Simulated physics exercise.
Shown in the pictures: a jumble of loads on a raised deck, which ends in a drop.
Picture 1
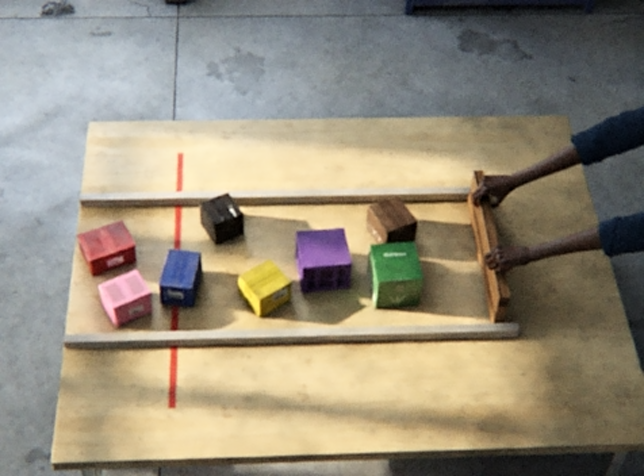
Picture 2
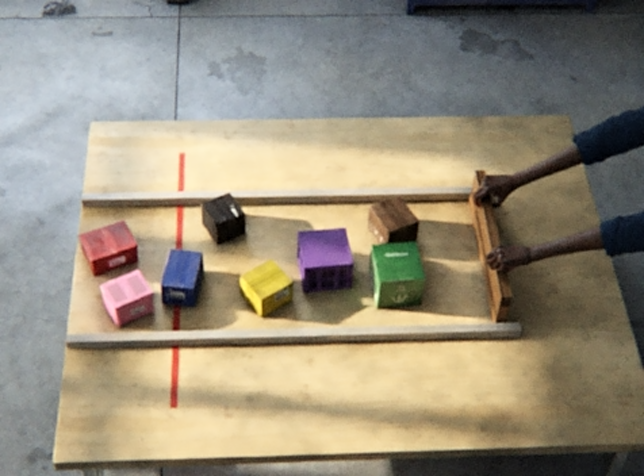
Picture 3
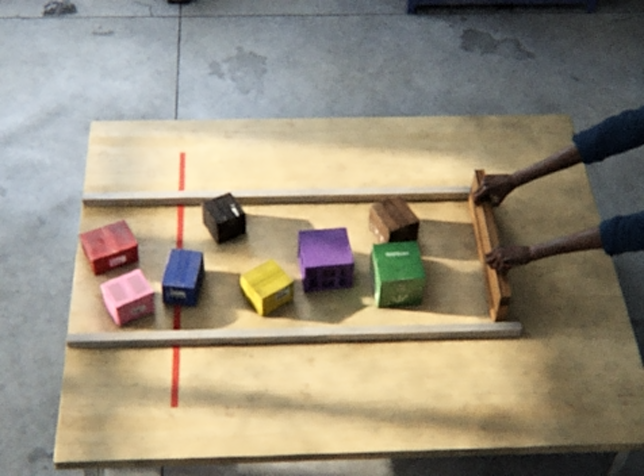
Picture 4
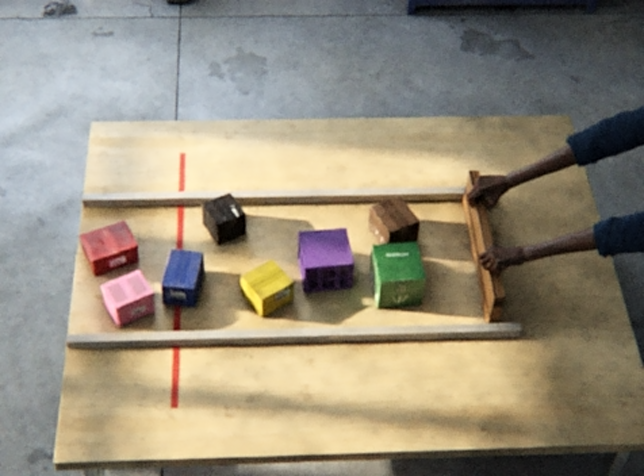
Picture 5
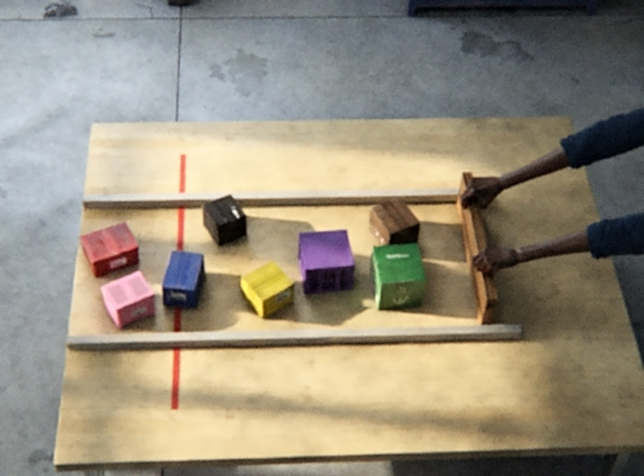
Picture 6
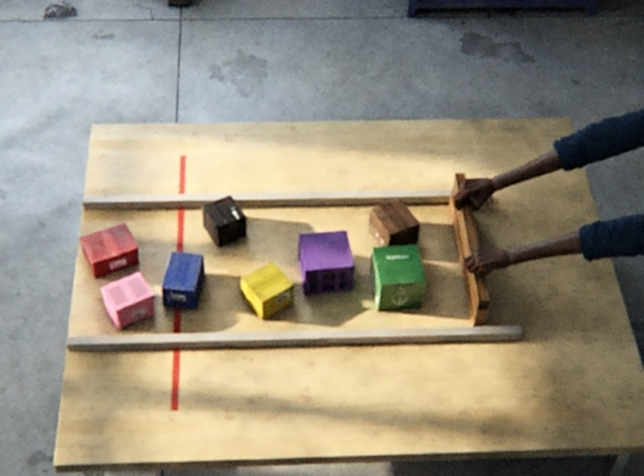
The clip opens on eight coloured boxes scattered between two wooden rails on a raised board, with a red line crossing near the left. At the right, two hands hold a plank, at first nearly still, then slide it a short way left toward the green and brown boxes, while the boxes stay put.
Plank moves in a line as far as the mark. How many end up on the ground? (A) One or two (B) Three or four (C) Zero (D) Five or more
The answer is A.
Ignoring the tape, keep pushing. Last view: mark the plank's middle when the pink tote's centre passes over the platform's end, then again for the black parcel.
I'd put it close to (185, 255), and close to (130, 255) for the other one.
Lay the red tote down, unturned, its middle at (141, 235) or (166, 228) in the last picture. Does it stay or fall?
The red tote stays on; survives.
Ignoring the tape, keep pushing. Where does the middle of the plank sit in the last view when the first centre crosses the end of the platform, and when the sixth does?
At (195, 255) for the first, at (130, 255) for the sixth.
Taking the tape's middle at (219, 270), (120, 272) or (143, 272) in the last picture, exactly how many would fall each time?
Try by try, 0, 6 and 3.
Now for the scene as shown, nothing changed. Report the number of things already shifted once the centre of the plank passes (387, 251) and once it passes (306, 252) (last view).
At the first place 3, at the second 4.
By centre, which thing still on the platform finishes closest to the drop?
Blue parcel.
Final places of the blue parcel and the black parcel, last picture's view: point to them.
The blue parcel settles near (93, 278); as for the black parcel, near (127, 212).
Early on, none off yet; red tote at rest near (110, 251); pink tote at rest near (129, 302); blue parcel at rest near (183, 280).
A while later, none off yet; red tote at rest near (110, 251); pink tote travelled a little near (119, 305); blue parcel travelled about its own width near (144, 275).
Finally, the number that fall off is one or two; lost, pink tote and red tote.
